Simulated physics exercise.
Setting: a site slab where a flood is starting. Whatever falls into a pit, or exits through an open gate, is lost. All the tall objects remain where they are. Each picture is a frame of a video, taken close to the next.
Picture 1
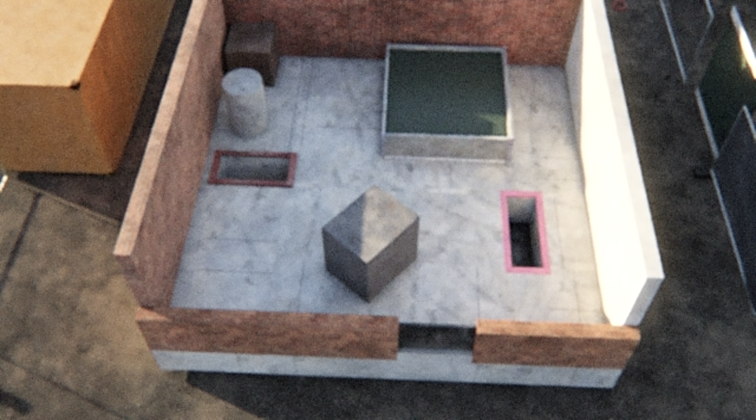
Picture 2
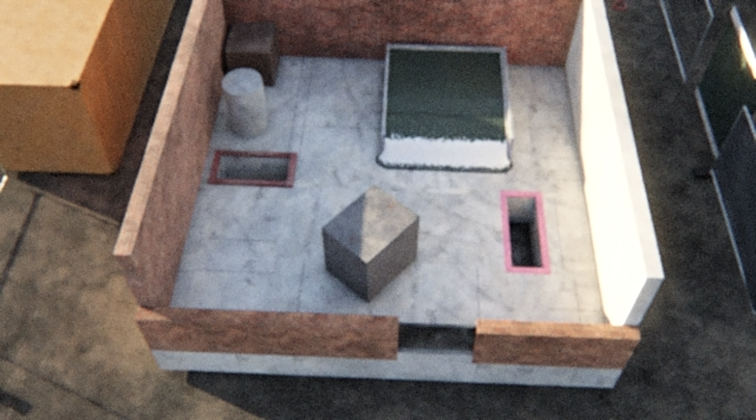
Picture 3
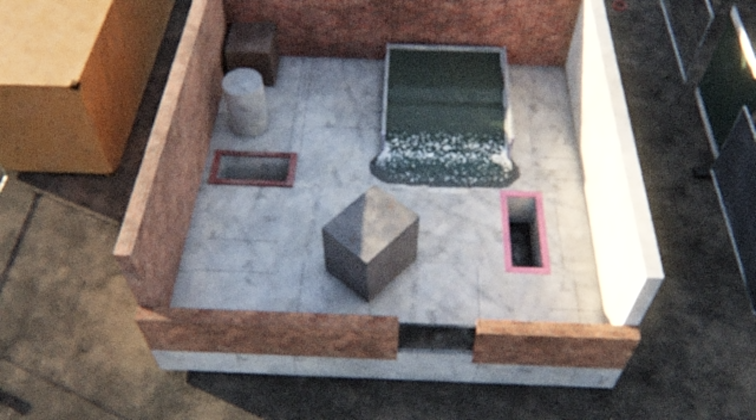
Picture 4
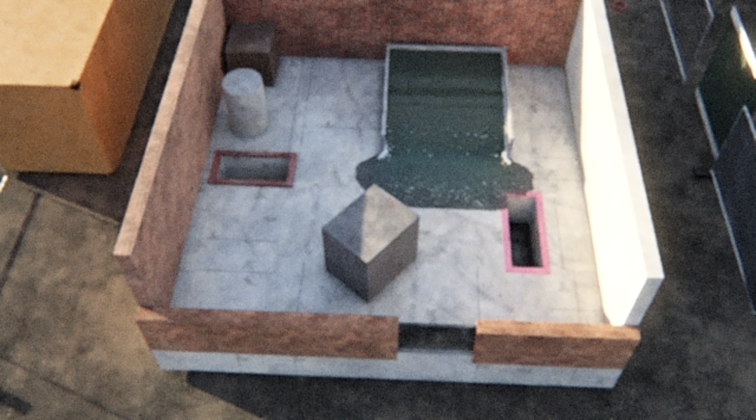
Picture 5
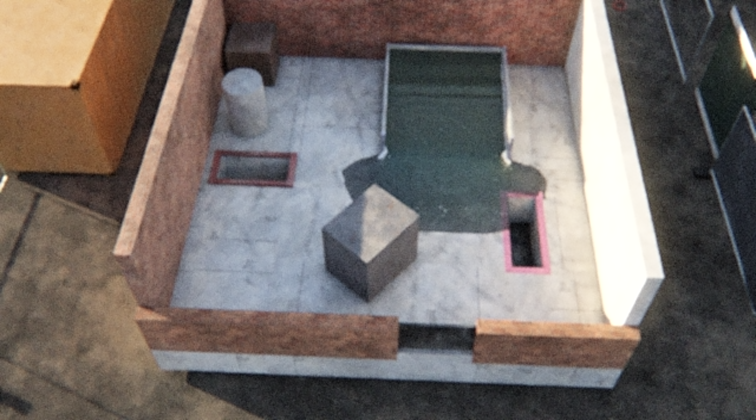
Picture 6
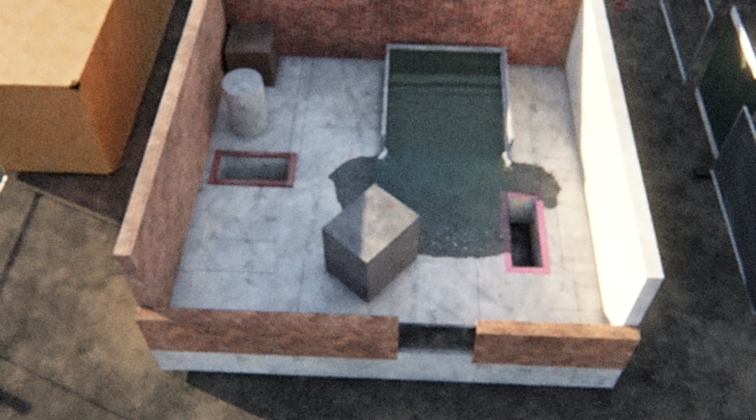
Dark green water pours from the tank and spreads across the pale floor around a grey block.
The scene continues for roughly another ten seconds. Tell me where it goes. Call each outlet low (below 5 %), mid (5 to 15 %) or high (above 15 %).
Outlets - gate: Low; red pit: Low; pink pit: High.
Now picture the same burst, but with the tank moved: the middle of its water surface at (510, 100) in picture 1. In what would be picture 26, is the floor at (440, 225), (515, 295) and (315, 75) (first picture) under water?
Well, first one got wet, second one got wet, third one stays dry.
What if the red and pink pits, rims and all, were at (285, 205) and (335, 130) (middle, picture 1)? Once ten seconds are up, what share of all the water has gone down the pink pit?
Result - pink pit, 4 in a hundred.
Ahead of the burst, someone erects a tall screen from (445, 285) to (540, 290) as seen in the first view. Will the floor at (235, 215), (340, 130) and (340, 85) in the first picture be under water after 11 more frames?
Going one after another, I'd say kept clear of the flood, then kept clear of the flood, then kept clear of the flood.
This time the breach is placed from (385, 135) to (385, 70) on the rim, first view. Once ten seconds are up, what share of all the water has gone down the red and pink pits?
Out of every hundred parts, red takes 30 and pink takes 0.
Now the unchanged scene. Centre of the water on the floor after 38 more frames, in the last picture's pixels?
Centre of the water: Near (414, 219).
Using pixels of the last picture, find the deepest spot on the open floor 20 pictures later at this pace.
(599, 348).
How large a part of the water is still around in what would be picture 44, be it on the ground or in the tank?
It comes to roughly 76 per cent.
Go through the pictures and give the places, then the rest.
The first frame shows still water in the water tank at (447, 92).
In the second frame, water pours out at (446, 151) and has run to (379, 158).
In the third frame, water pours out at (446, 152) and has run to (375, 172).
In the fourth frame, water pours out at (446, 153) and has run to (365, 181).
In the fifth frame, water pours out at (446, 153) and has run to a hidden place.
In the sixth frame, water pours out at (446, 153) and has run to (510, 247).
A moment on, water covers 30 % of the floor; the gate 0 %, the red pit 0 %, the pink pit 3 %.
Next, water covers 40 % of the floor; the gate 0 %, the red pit 0 %, the pink pit 7 %.
Then, water covers 55 % of the floor; the gate 0 %, the red pit 0 %, the pink pit 13 %.
Later, water covers 75 % of the floor; the gate 0 %, the red pit 0 %, the pink pit 24 %.
In the end, water covers 85 % of the floor; the gate 0 %, the red pit 2 %, the pink pit 36 %.
